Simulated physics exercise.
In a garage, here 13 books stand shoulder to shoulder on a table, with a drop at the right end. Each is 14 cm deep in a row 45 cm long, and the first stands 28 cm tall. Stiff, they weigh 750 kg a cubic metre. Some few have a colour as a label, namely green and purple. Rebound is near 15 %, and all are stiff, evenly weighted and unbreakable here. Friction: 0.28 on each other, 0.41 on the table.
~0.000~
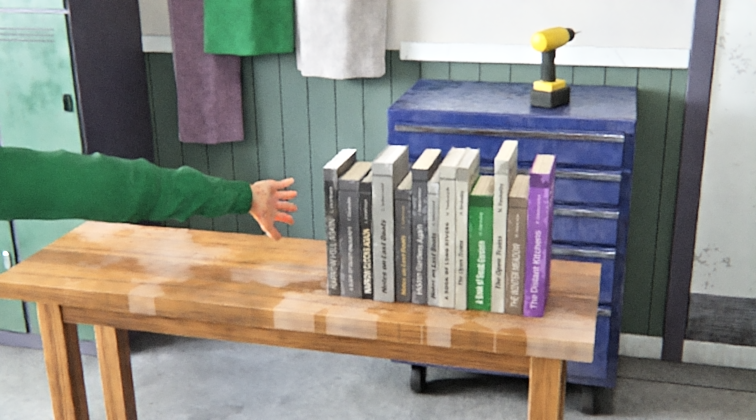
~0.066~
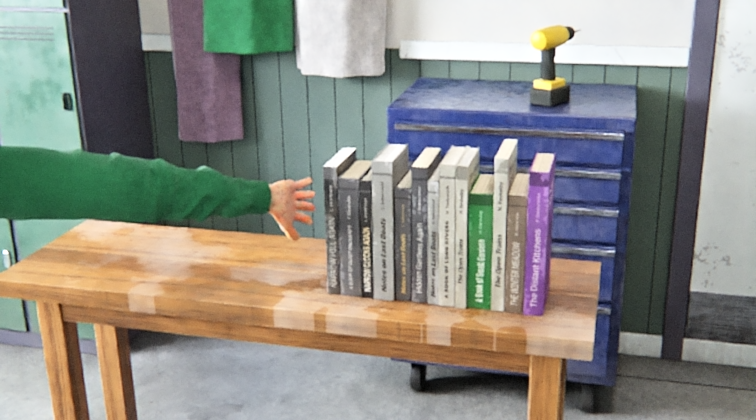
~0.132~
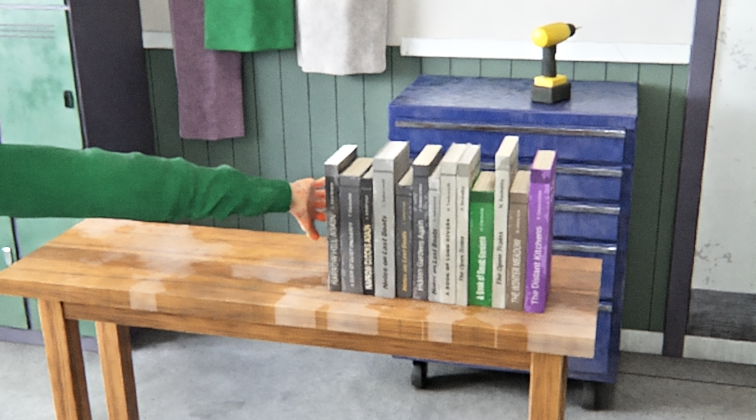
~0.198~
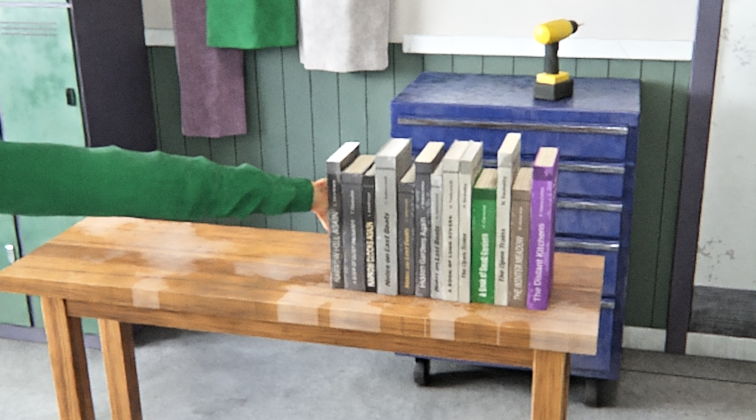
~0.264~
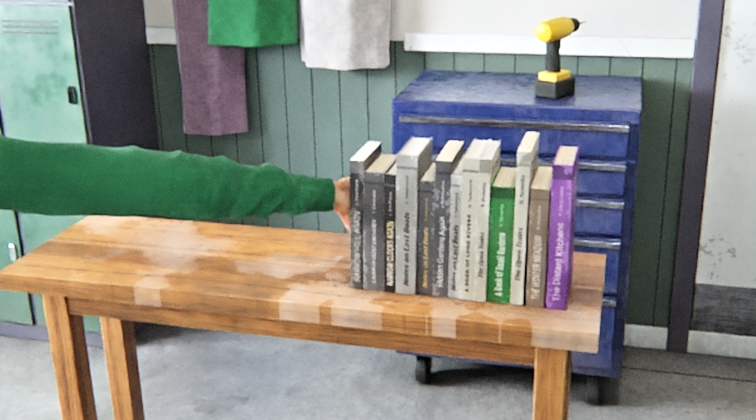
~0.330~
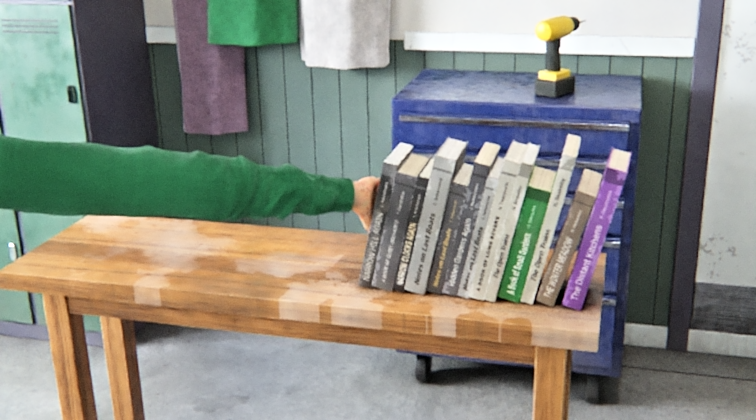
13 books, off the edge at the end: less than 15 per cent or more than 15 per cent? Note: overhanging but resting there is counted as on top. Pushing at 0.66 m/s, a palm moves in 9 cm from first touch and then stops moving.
Off the edge: More than 15 per cent.
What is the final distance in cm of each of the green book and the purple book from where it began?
Result: Green at 90 cm, purple at 110 cm.
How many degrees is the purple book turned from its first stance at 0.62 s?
Some 90°.
By 0.42 s, none of the 13 books off the edge, 13 disturbed; purple book tilted 41°; green book tilted 35°.
By 0.62 s, 1 of the 13 books off the edge; purple book on its side; green book tilted 60°.
By 0.98 s, 4 of the 13 books off the edge; green book upside down; purple book on its side.
When it is over (1.4 s), 4 of the 13 books off the edge; purple book on its side; green book on its side. That is 31 per cent.
